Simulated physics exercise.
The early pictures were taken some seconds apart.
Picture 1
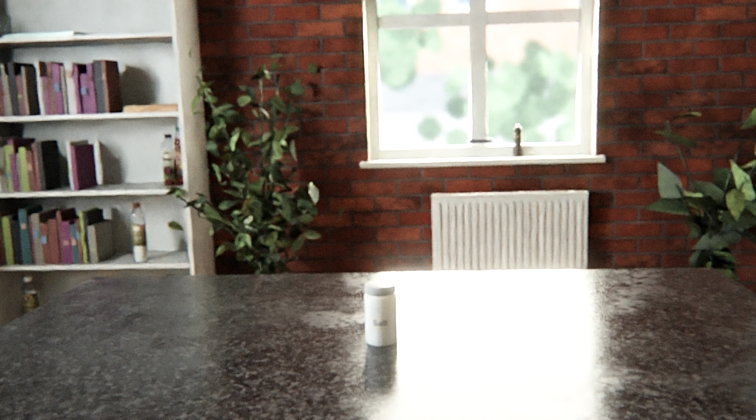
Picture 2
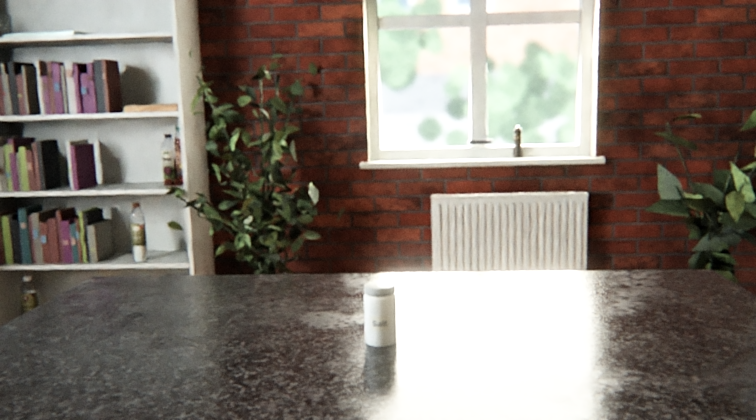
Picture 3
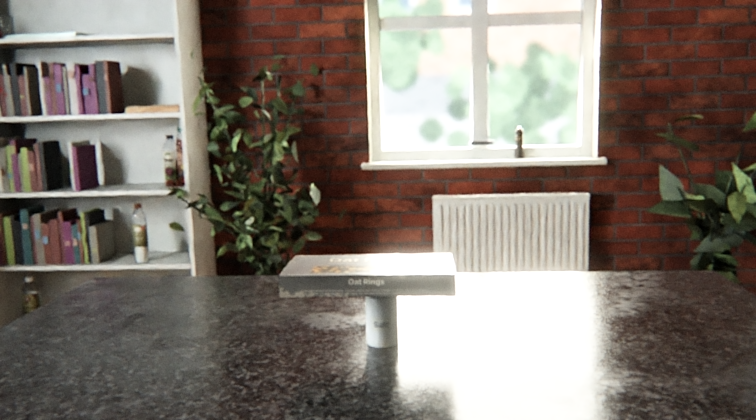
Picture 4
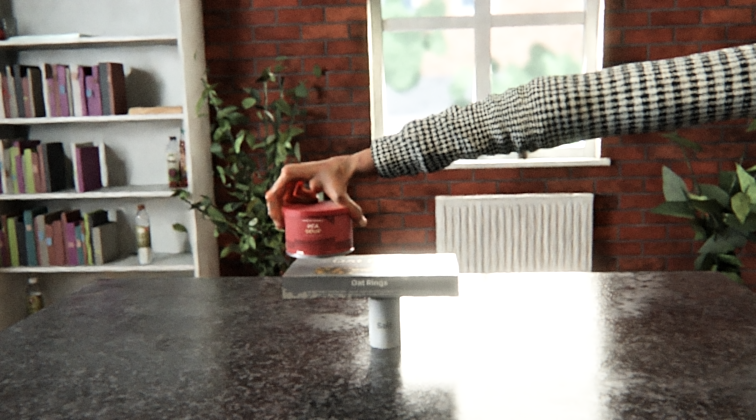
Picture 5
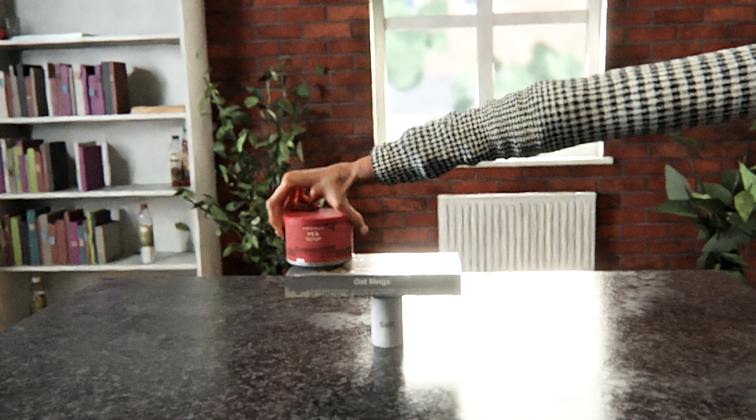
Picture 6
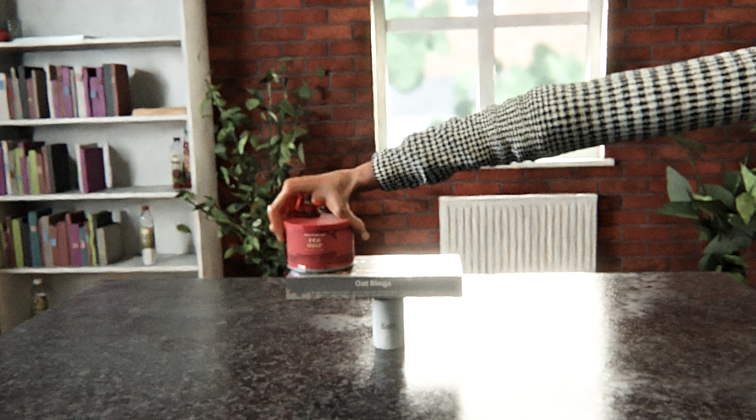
In a room with a brick wall, bookshelf and window, a small white shaker stands alone on a dark tabletop. A flat box then appears balanced across its top. A hand reaches in from the right holding a red tub and lowers it slightly onto the box's left end, keeping its grip.
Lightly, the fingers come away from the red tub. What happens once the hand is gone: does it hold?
My guess is it moves out of place.
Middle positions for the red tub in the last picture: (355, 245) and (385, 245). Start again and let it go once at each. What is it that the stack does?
Result of try one is that it tips over, and of try two that it stays stable.
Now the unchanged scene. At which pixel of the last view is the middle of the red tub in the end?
I'd point to roughly (209, 294).
Then, 0.40 s after the last picture, red tub now fallen; grey packet tipped 53° from how it was.
Then, 0.90 s after the last picture, grey packet tipped 38° from how it was.
At rest, fallen, red tub; tipped over in the stack, grey packet; white shaker in place. Seen from the same camera at the end, red tub near (209, 295). The stack comes apart.
